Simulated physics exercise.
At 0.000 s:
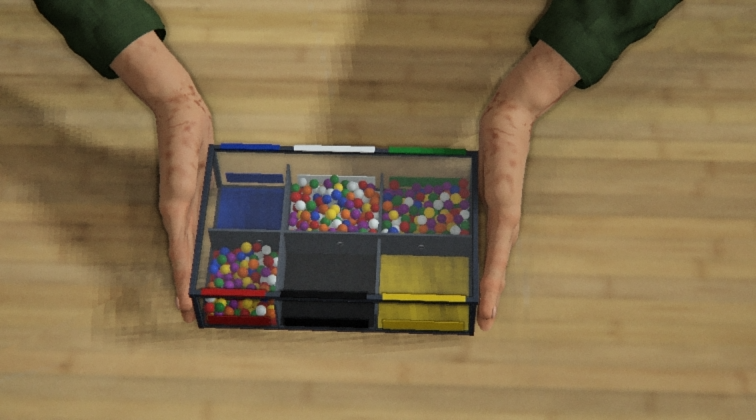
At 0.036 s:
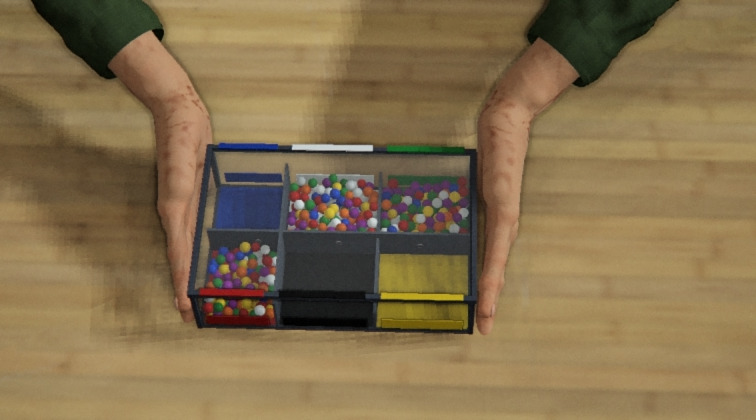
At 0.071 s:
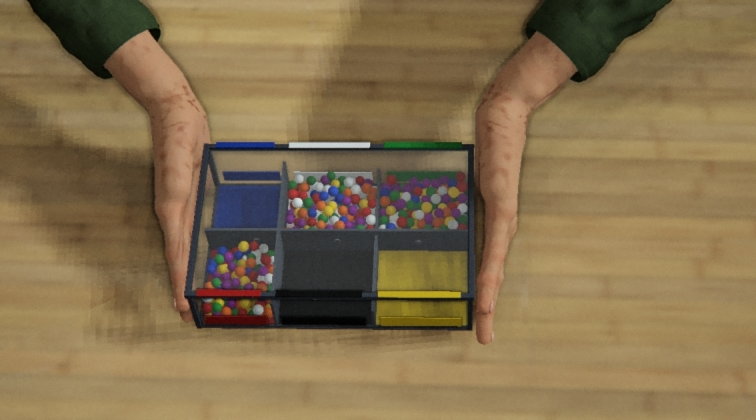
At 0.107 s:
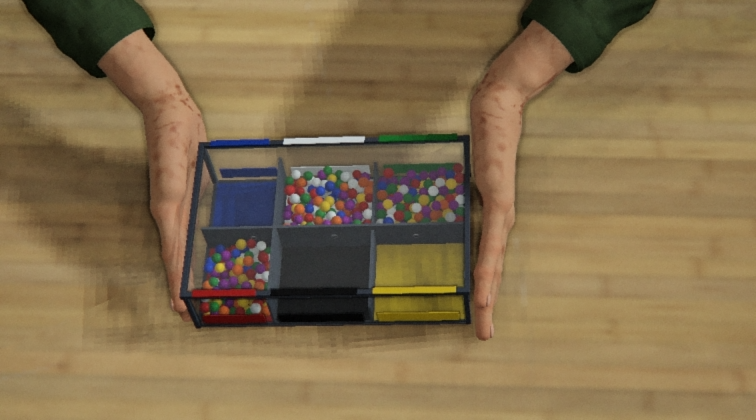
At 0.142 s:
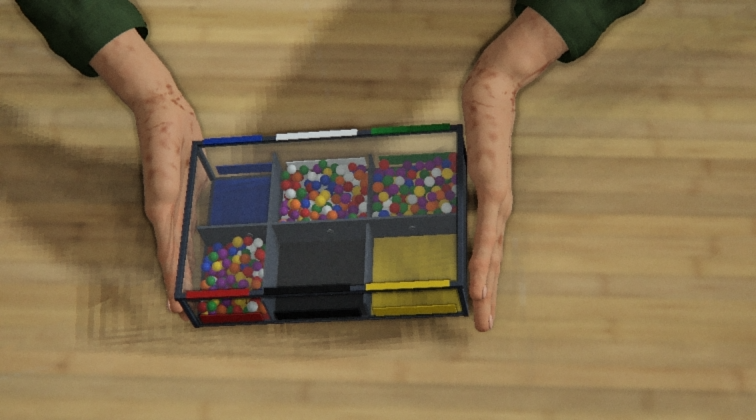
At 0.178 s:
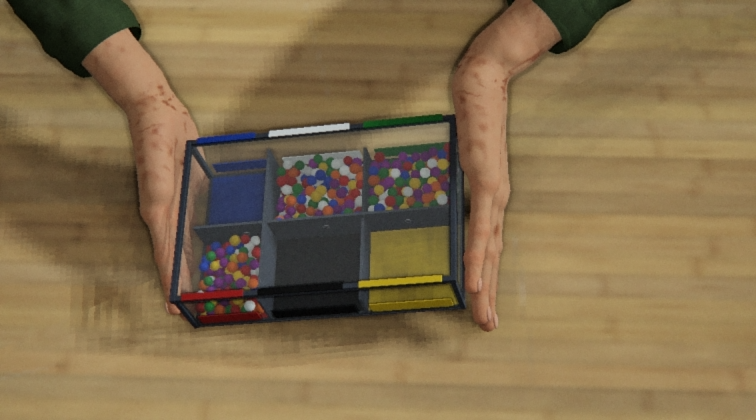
At first, two hands in green sleeves hold a clear-lidded, six-compartment box nearly level above a wooden surface, with colorful beads in the red, white and green sections. The hands then shift it slightly left and gradually tilt it, its right side rising modestly, while the beads remain in those same three sections.
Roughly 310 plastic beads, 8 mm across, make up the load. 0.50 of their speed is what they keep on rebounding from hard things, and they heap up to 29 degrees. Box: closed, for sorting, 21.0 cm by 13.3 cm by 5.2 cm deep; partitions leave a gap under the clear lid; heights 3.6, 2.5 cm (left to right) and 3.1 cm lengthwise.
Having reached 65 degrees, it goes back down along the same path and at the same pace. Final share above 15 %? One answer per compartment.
Red: Above, blue: Below or equal, green: Above, yellow: Below or equal, white: Above, black: Below or equal.
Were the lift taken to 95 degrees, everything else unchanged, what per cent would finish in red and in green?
You'd get red at 60 % and green at 5 %.
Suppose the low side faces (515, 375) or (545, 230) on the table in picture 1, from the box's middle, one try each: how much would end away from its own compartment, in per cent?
The share comes to about 10 in a hundred, then about 5 in a hundred.
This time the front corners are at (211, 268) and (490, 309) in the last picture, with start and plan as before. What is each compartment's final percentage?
Red 25; blue 0; green 35; yellow 10; white 25; black 5.
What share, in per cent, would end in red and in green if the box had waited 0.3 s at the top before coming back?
Red 35, green 30.
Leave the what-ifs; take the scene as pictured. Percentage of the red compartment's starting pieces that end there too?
Fraction kept: Approx. 100 %.
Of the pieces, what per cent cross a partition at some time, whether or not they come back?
Estimate: Some 10 per cent.
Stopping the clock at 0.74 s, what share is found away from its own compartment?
Reading: Close to 0 %.
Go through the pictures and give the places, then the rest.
Box tilt 0 degrees, front corners at (195, 291) and (473, 299); red 30 %, green 35 %, white 35 %, in the first frame.
Box tilt 1 degrees, front corners at (193, 292) and (471, 298), in the second frame.
Box tilt 2 degrees, front corners at (190, 293) and (469, 295), in the third frame.
Box tilt 5 degrees, front corners at (186, 294) and (464, 289), lowest corner left front, in the fourth frame.
Box tilt 9 degrees, front corners at (180, 295) and (458, 282), lowest corner left front, in the fifth frame.
Box tilt 13 degrees, front corners at (176, 297) and (451, 277), lowest corner left front; red 30 %, green 35 %, white 35 %. Its pace works out near 110 degrees a second, in the sixth frame.
After 0.74 s, tilt 65 degrees; red 30 %, green 35 %, white 35 %.
After 1.11 s, tilt 28 degrees; red 30 %, green 30 %, white 35 %, black 5 %.
After 1.58 s, tilt 0 degrees; red 30 %, green 30 %, white 35 %, black 5 %.
At rest (2.2 s), red 30 %, blue 0 %, green 30 %, yellow 0 %, white 35 %, black 5 %.
